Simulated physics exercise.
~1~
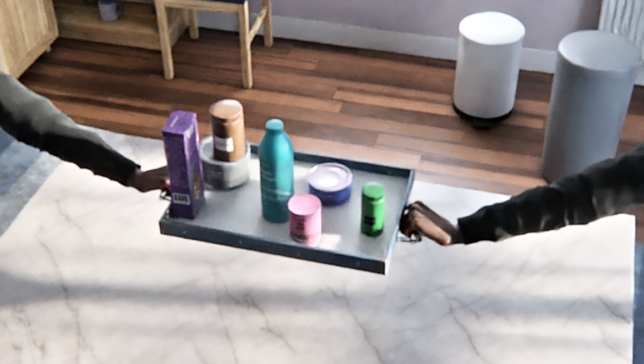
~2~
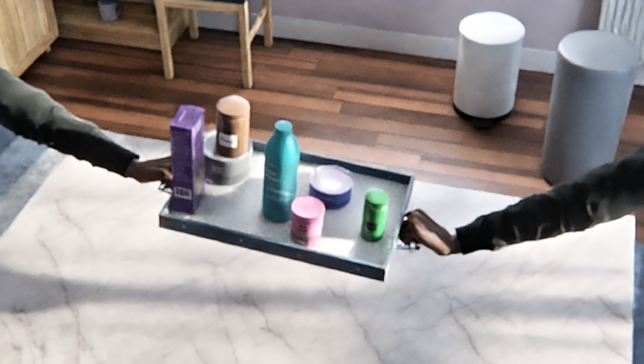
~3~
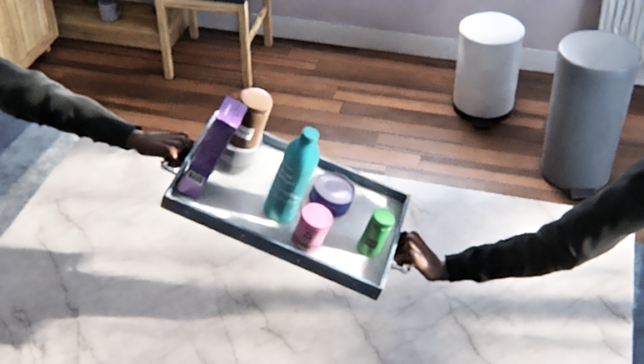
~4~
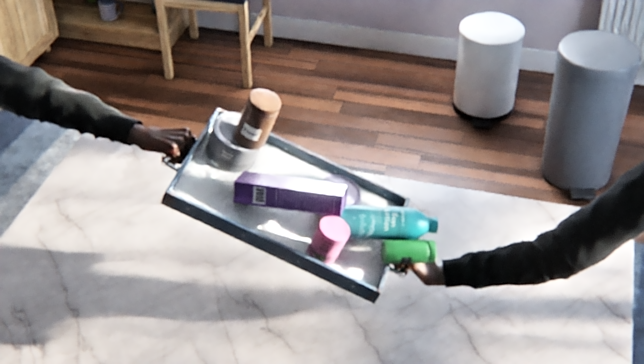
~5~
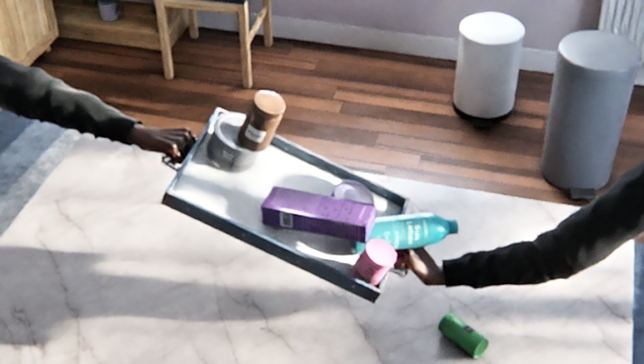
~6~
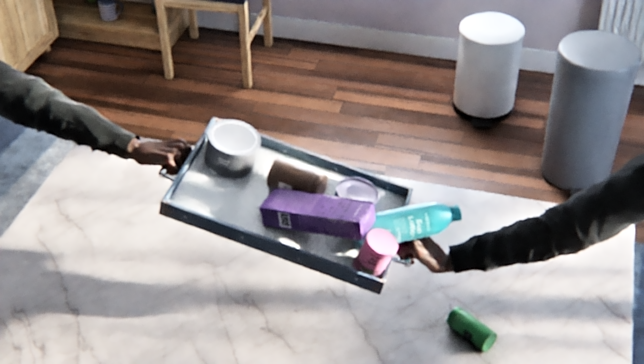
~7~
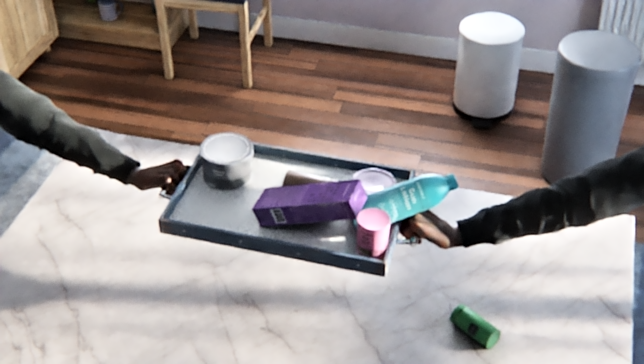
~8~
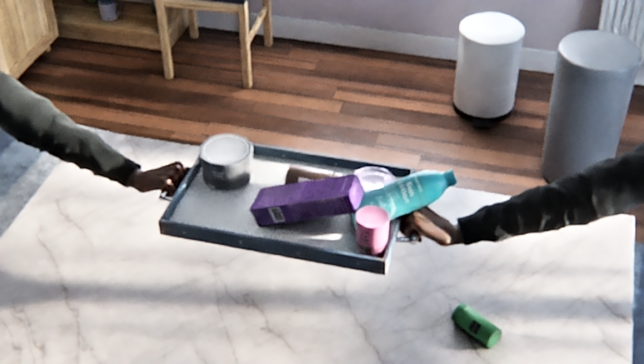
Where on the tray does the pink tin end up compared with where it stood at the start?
It ends up away from its starting spot, having slid to the right, and it stands upright near the right end of the tray.
